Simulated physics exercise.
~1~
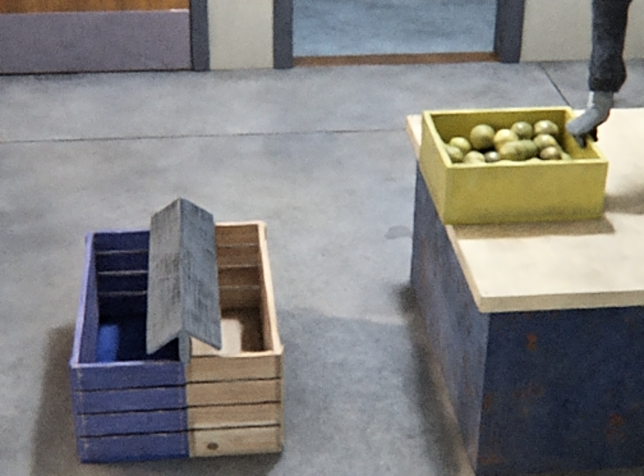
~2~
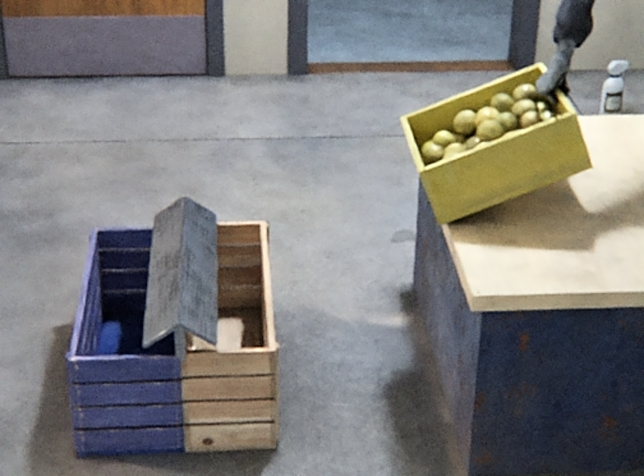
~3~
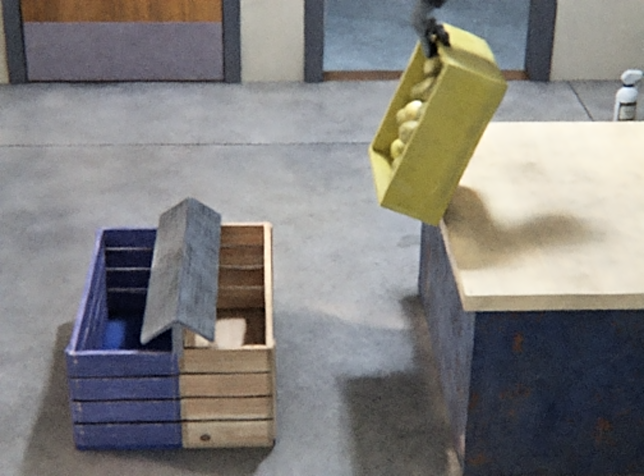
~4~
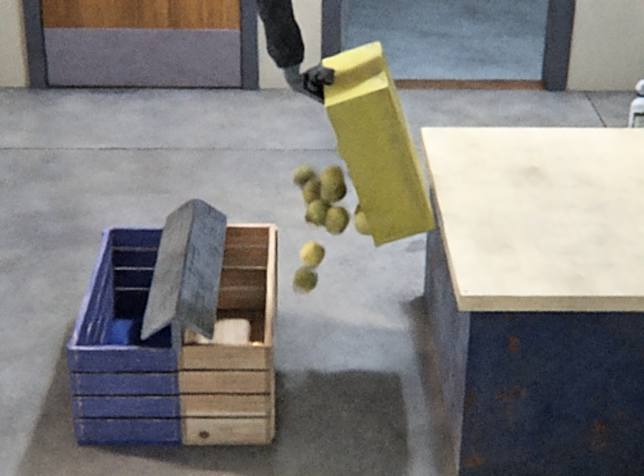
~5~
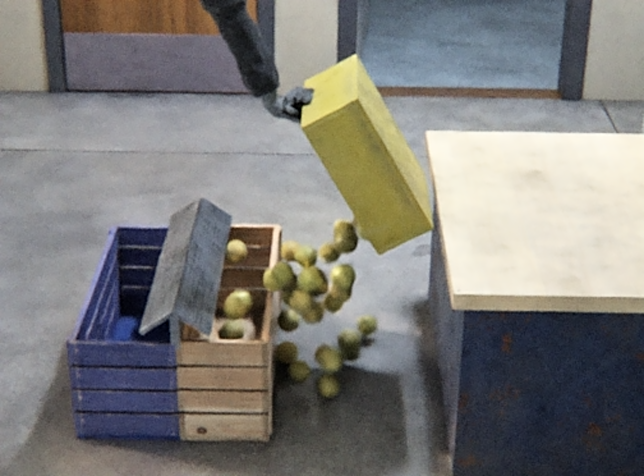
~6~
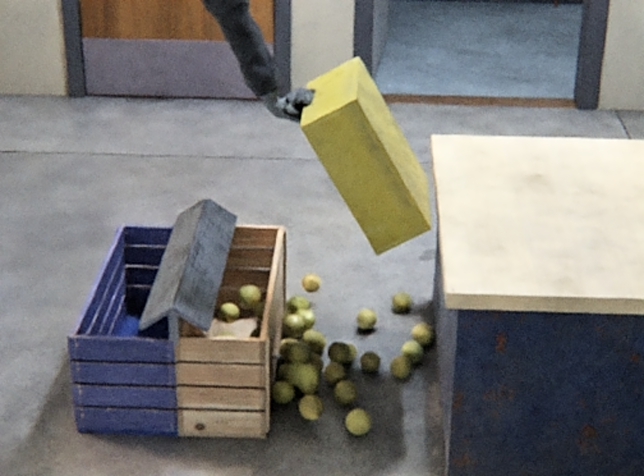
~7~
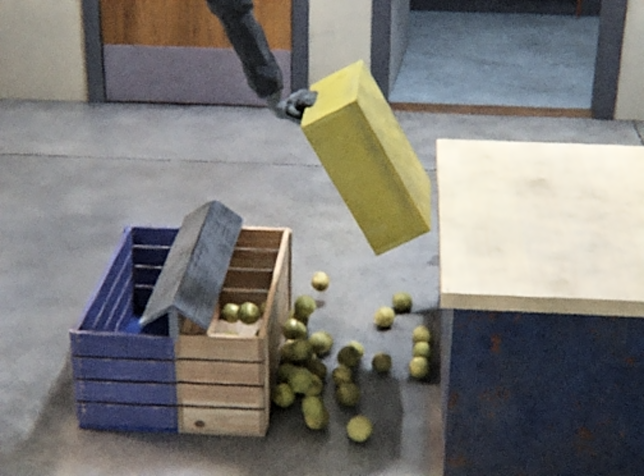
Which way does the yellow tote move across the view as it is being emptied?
The yellow tote moves to the left, away from the bench top and towards the wooden tub.
